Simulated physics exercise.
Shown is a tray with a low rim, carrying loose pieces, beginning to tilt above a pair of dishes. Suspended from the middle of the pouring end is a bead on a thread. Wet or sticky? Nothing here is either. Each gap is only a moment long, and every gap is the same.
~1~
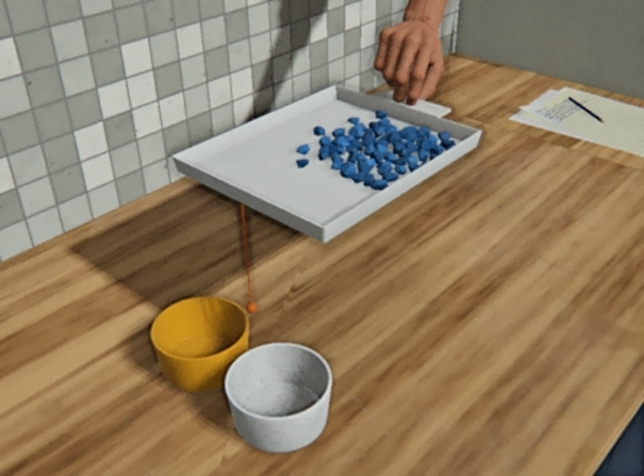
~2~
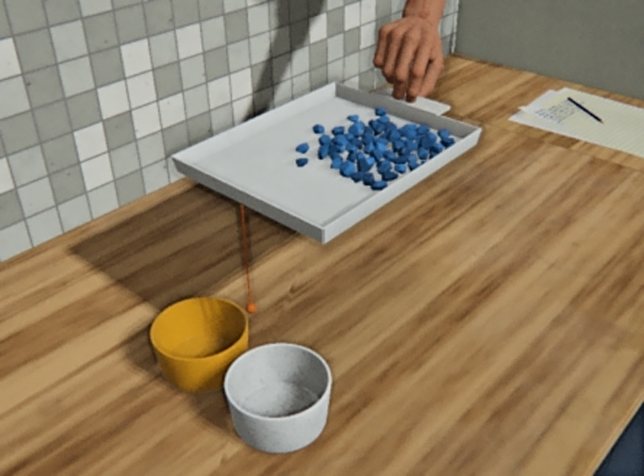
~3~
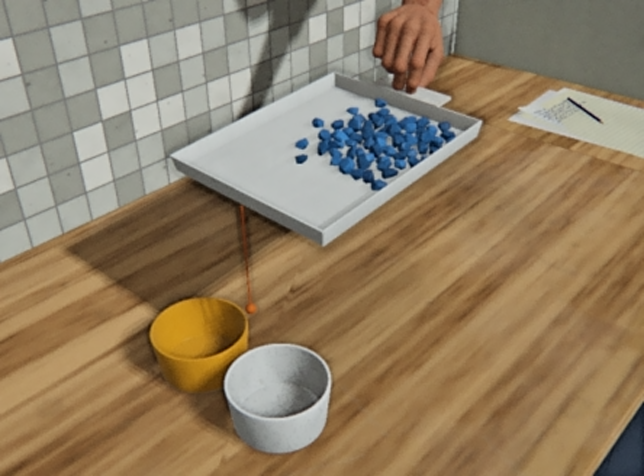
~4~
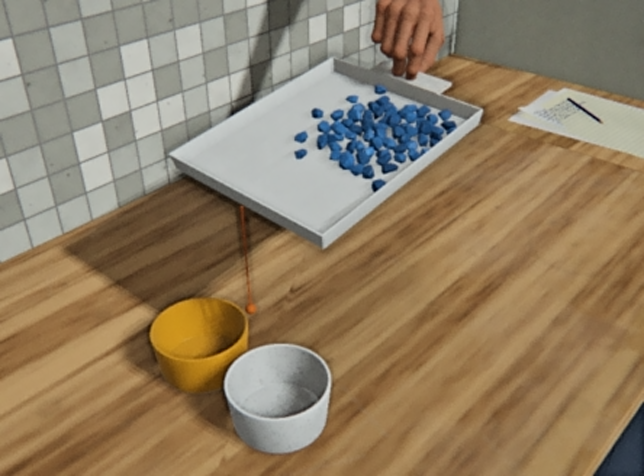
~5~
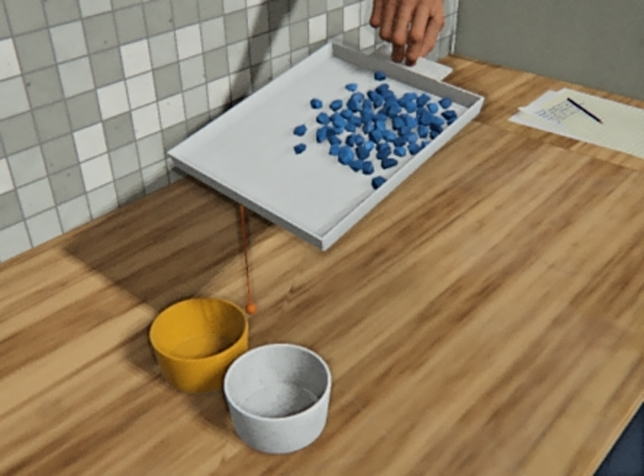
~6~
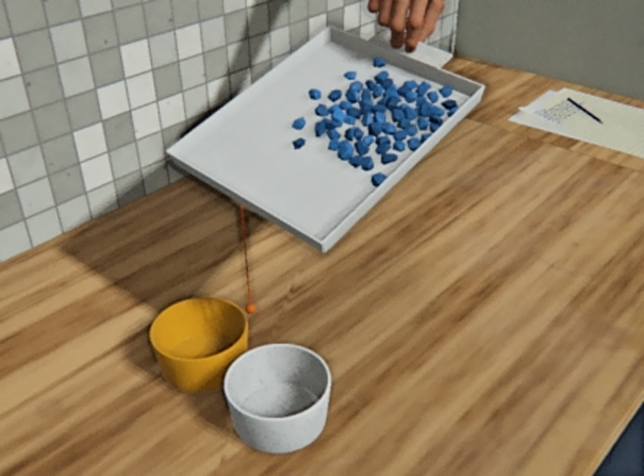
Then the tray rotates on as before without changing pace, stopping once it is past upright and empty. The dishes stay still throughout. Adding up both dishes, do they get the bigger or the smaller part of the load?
I'd say the dishes catch most of it, honestly.
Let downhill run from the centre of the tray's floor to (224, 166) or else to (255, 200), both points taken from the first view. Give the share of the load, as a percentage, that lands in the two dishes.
10 % and 80 %, roughly.
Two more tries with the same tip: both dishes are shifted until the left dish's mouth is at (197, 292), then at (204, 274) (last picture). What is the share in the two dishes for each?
It would be roughly 20 per cent, followed by roughly 0 per cent.
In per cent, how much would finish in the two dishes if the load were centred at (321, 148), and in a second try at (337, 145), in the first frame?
About 80 %, then about 80 %.
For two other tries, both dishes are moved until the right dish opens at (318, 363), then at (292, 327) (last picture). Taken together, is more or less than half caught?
Together the dishes get beyond half first, then less than a half.
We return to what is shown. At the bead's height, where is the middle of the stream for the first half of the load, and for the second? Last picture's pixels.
The opening part goes through (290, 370); what follows goes through (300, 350).
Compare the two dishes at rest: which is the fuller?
More finishes in the dish at right.
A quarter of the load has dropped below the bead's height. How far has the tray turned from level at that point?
That would be about 75 degrees from level.
Shortly afterwards, tray tipped steeply; the bulk on the tray; a little in the air.
Next, tray tipped right over; near a third on the tray; near half in the right dish; a little outside both; a little in the air.
Some moments later, tray tipped past a quarter turn; the bulk in the right dish; a little outside both.
In the end, tray tipped past a quarter turn; the bulk in the right dish; none at all in the left dish; a little outside both.
